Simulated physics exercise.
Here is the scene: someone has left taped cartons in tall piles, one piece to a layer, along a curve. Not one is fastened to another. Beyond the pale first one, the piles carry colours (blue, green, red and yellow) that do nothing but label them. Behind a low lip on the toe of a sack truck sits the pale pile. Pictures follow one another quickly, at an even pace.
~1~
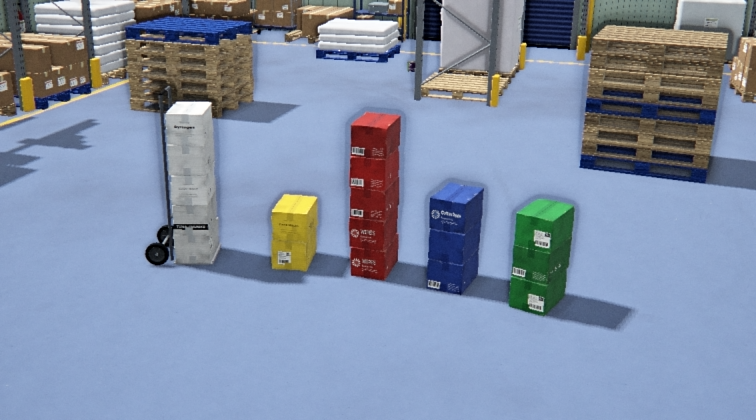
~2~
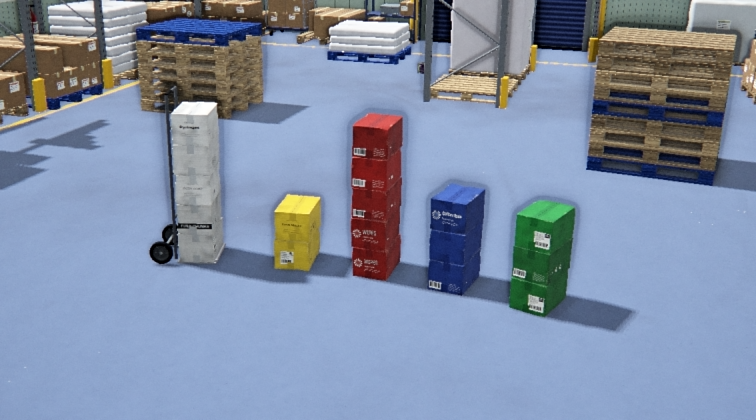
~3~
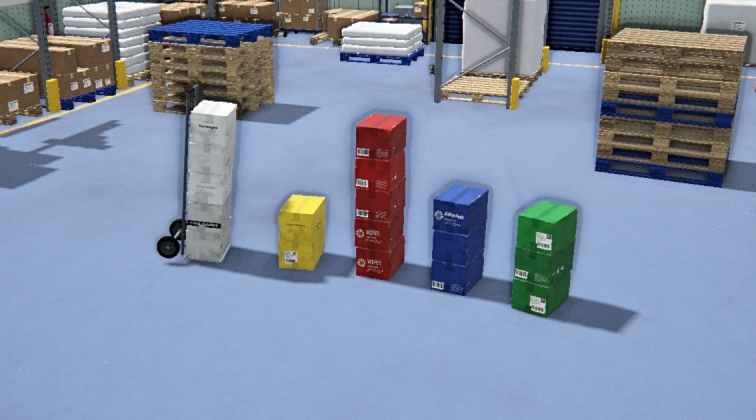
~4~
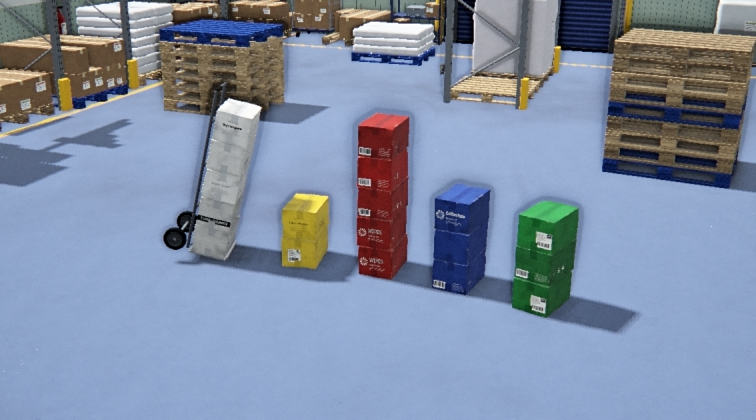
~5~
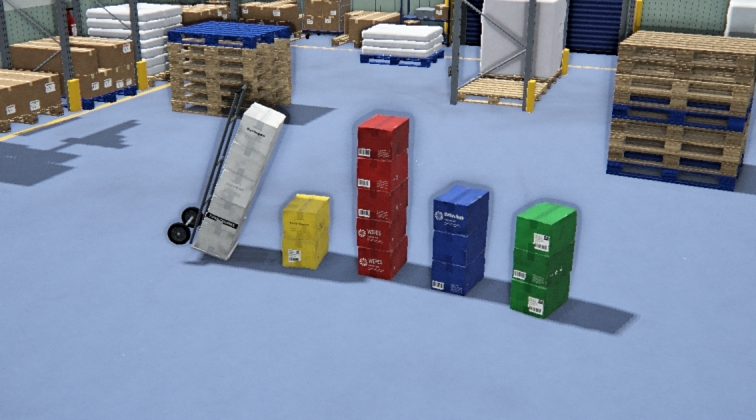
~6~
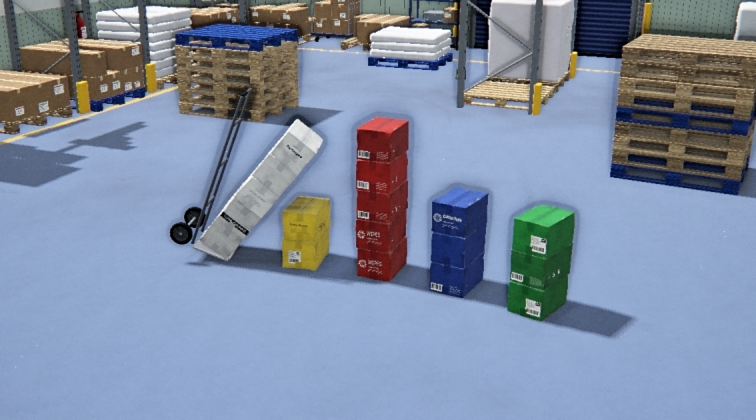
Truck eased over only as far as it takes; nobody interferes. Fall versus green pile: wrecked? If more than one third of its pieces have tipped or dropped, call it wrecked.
No.
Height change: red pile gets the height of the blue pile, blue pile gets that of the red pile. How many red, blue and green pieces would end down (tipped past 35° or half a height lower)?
By colour, red 0, blue 0, green 0.
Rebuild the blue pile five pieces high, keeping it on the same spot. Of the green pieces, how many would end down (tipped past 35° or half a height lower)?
Down at the end: Green 0.
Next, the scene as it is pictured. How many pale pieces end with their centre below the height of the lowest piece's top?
The number works out at 3.
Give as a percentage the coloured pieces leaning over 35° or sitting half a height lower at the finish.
Around 0 %.
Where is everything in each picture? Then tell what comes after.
In the first picture (we follow the side turned to the camera; the camera moves round a little), truck frame (163, 130) level; top green carton (533, 233); top blue carton (447, 216); no other piece has moved.
Truck frame (168, 130) rocked barely; top green carton (533, 234), in the second picture.
Truck frame (187, 127) rocked a little, top of the pale pile leaning a little; top green carton (535, 235); no other piece has moved, in the third picture.
Truck frame (211, 124) rocked a little, top of the pale pile leaning a little; top green carton (535, 235); no other piece has moved, in the fourth picture.
Truck frame (228, 125) rocked clearly, top of the pale pile leaning clearly; top green carton (533, 236); no other piece has moved, in the fifth picture.
Truck frame (232, 127) rocked clearly, top of the pale pile leaning well over; top green carton (530, 239); top blue carton (448, 220); no other piece has moved, in the sixth picture.
Soon, 5 of the pale pile down; none of the 3 green cartons down (0 of 13 in all colours); top green carton unmoved.
A while on, 5 of the pale pile down; none of the 3 green cartons down (0 of 13 in all colours); top green carton unmoved; top yellow carton tipped a little.
Towards the end, 5 of the pale pile down; none of the 3 green cartons down (0 of 13 in all colours); top green carton unmoved; top yellow carton tipped well over.
Finally, 5 of the pale pile down; none of the 3 green cartons down (0 of 13 in all colours); top green carton unmoved; top yellow carton tipped well over. Seen by the last camera, middles, top green carton near (544, 231), top yellow carton near (333, 223).
